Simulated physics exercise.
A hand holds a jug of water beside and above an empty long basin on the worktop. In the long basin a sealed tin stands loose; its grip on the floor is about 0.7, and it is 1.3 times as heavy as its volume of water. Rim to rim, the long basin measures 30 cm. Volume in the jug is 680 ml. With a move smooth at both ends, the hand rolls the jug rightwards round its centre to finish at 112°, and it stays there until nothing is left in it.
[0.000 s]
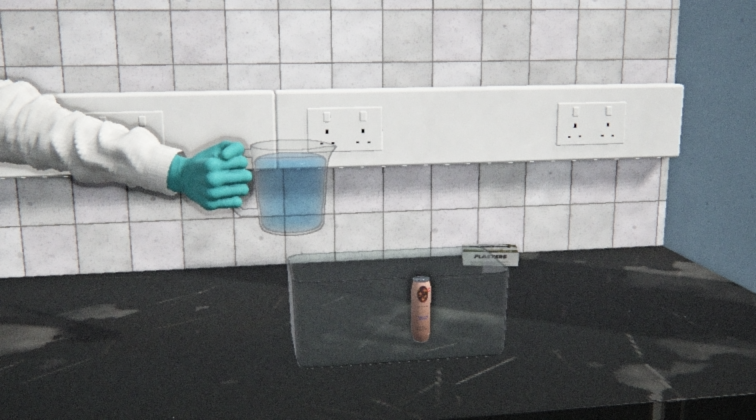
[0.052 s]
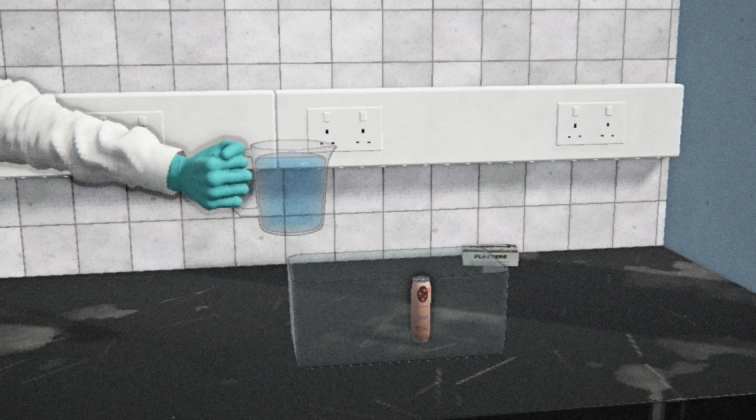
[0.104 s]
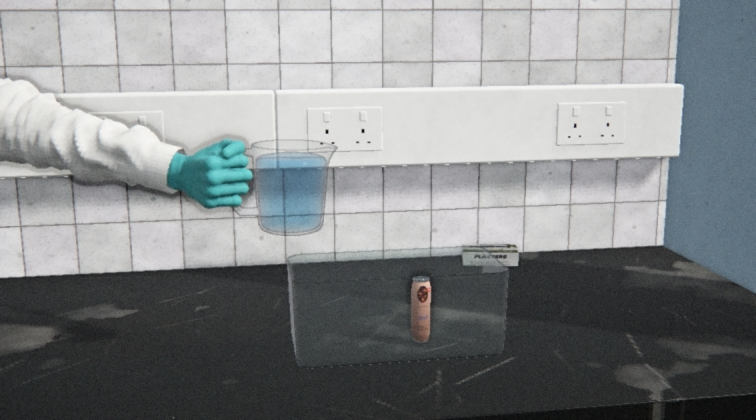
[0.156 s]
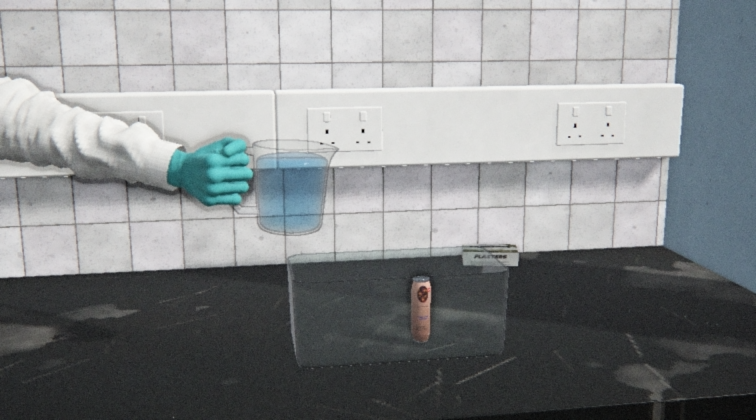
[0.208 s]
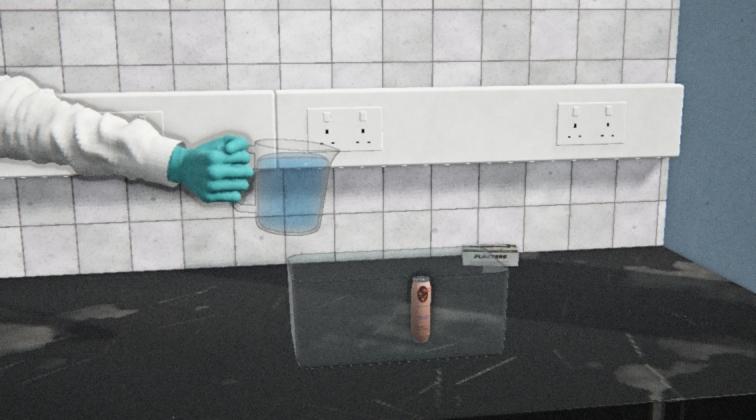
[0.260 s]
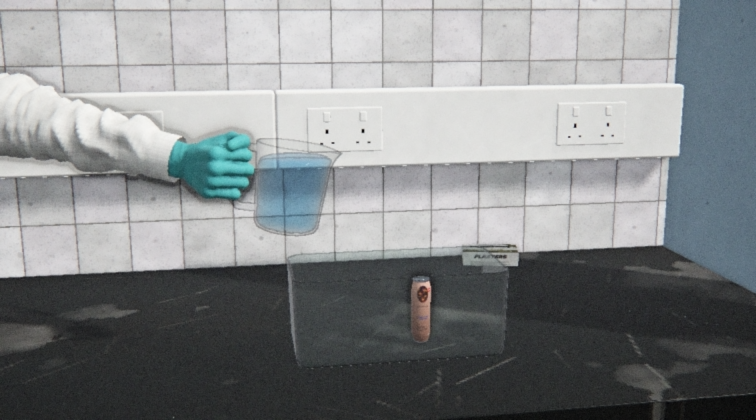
On a black laboratory worktop, a teal-gloved hand slightly tilting a jug of blue water rightwards above a clear basin holding a tin.
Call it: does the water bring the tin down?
Call: Not brought down.
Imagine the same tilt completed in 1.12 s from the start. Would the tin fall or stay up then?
The tin stays balanced.
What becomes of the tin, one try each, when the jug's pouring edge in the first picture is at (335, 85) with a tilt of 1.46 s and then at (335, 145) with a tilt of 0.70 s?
Try 1: Tipped over; try 2: Still standing.
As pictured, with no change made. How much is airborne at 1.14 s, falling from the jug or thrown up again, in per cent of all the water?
14 per cent or so.
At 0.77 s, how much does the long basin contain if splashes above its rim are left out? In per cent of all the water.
The basin holds roughly 6 in a hundred parts at that moment.
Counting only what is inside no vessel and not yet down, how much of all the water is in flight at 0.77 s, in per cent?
Close to 14 per cent, I'd say.
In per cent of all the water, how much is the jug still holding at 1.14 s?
What remains is about 22 percent of it all.
After 0.77 s the tilt is 61° and 81 per cent is still to pour; the tin stands where it began.
After 1.14 s the tilt is 100° and 22 per cent is still to pour; the tin stands where it began.
After 1.53 s the tilt is 112° and 0 per cent is still to pour; the tin stands where it began.
After 1.96 s the tilt is 112° and 0 per cent is still to pour; the tin stands where it began.
In the end the tin stands where it began.
